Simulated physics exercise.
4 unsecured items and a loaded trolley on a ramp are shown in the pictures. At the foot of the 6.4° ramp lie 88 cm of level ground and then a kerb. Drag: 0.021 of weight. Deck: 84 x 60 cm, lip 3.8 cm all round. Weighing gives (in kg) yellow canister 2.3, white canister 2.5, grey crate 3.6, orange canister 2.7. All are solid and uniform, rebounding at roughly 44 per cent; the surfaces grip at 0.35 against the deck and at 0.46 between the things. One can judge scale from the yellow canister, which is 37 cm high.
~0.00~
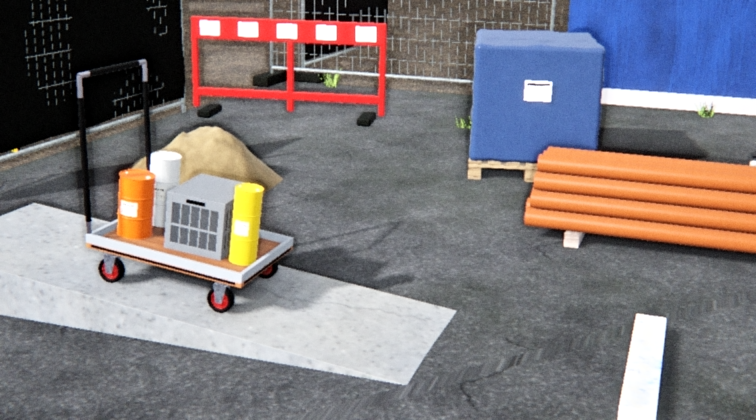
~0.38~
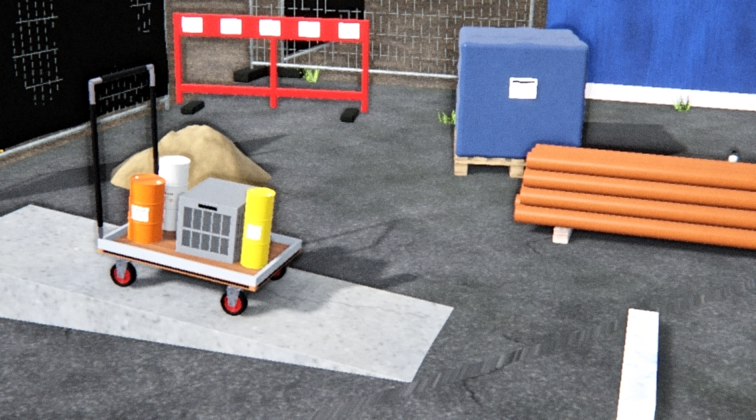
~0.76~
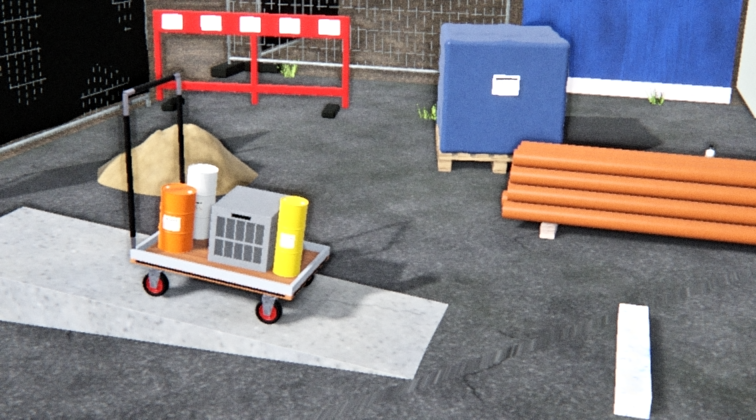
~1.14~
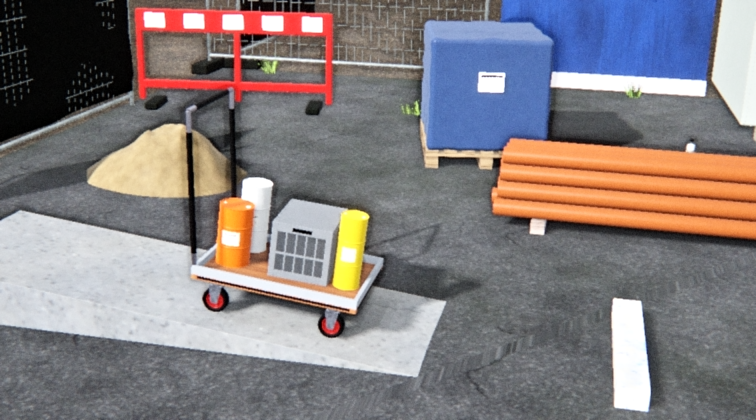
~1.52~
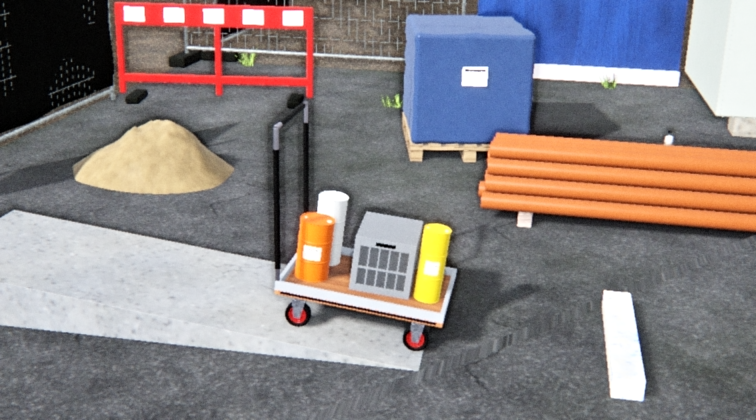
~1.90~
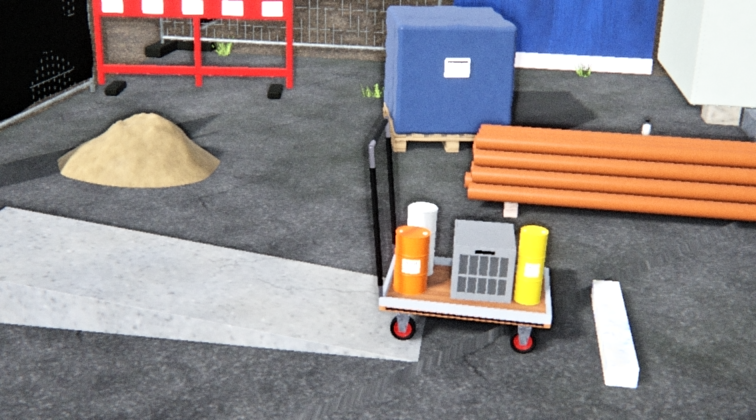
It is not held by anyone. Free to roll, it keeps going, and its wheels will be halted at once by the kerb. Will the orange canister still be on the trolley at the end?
Looks like it rides the whole way.
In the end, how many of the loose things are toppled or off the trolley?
That makes 0.
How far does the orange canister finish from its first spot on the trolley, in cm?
It ends about 12 centimetres from where it started.
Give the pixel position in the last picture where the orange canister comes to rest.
It comes to rest near (501, 268).
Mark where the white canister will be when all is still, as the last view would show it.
Its centre ends close to (522, 249) in the last view.
By 2.20 s, trolley at the kerb; orange canister 8 cm from its spot near (493, 269); yellow canister rocked 7° off its seat; grey crate rocked 5° off its seat.
By 2.30 s, trolley at the kerb; orange canister rocked 6° off its seat near (506, 268); yellow canister rocked 14° off its seat; white canister 18 cm from its spot.
By 2.40 s, trolley at the kerb; orange canister rocked 9° off its seat near (508, 267); white canister rocked 5° off its seat; grey crate rocked 5° off its seat.
By 2.80 s, trolley at the kerb; orange canister 12 cm from its spot near (501, 268); white canister 21 cm from its spot; yellow canister 7 cm from its spot.
When it is over (3.9 s), not toppled but over 10 cm from the start, white canister and orange canister; the other 2 within 10 cm of the start. End places, in pixels of the last picture, orange canister near (501, 268).
